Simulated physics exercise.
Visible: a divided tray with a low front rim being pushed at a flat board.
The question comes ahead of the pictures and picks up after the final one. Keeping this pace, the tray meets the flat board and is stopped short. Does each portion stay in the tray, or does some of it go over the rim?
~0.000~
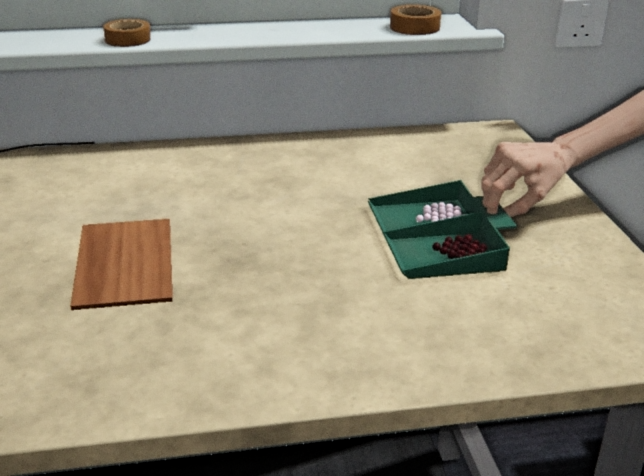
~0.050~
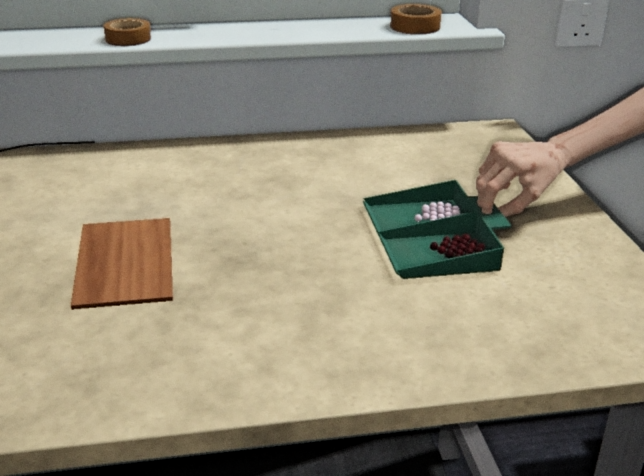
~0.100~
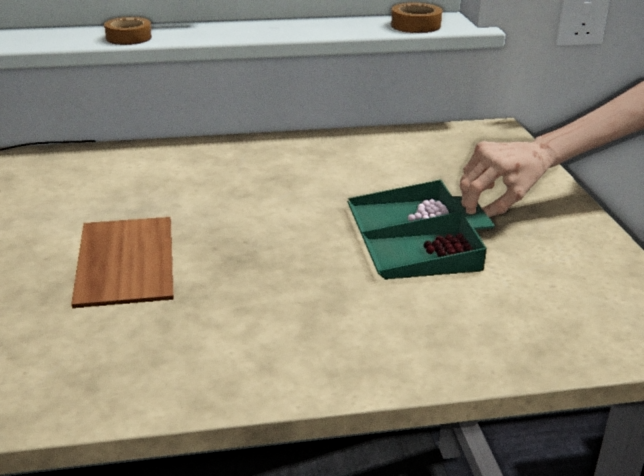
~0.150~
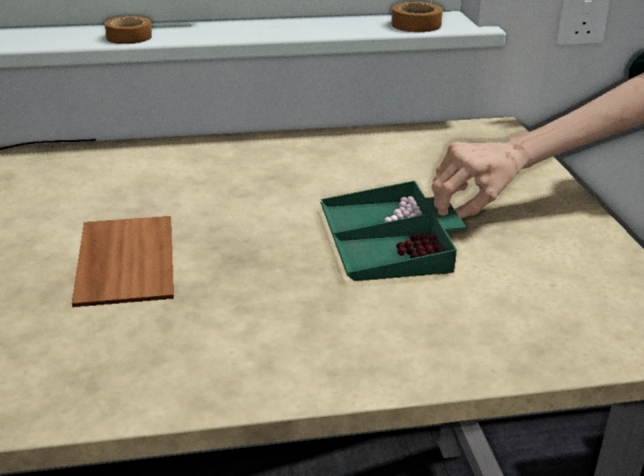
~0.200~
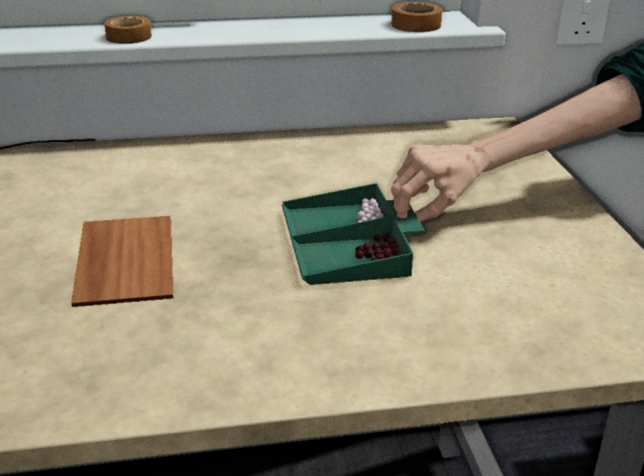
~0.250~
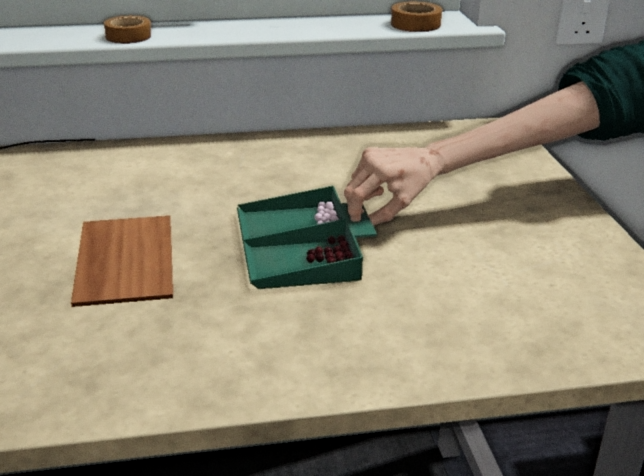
In the end, the nearer portion tips some over the rim; the farther portion tips some over the rim.
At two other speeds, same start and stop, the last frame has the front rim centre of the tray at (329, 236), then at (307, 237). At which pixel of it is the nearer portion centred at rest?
Lab note: Centre at rest close to (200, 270), then close to (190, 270).
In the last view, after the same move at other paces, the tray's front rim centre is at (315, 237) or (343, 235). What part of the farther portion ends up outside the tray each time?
Try 1: Around 10 percent; try 2: Around 0 percent.
Around 0.30 s, tray still sliding, front rim near (202, 245); nearer portion all inside; farther portion all inside.
Around 0.44 s, tray stopped at the flat board; nearer portion a small part out of the tray; farther portion a small part out of the tray.
Around 0.65 s, tray stopped at the flat board; nearer portion about a third out of the tray; farther portion about two thirds out of the tray.
Finally (1.5 s), tray stopped at the flat board; nearer portion about a third out of the tray; farther portion about two thirds out of the tray.
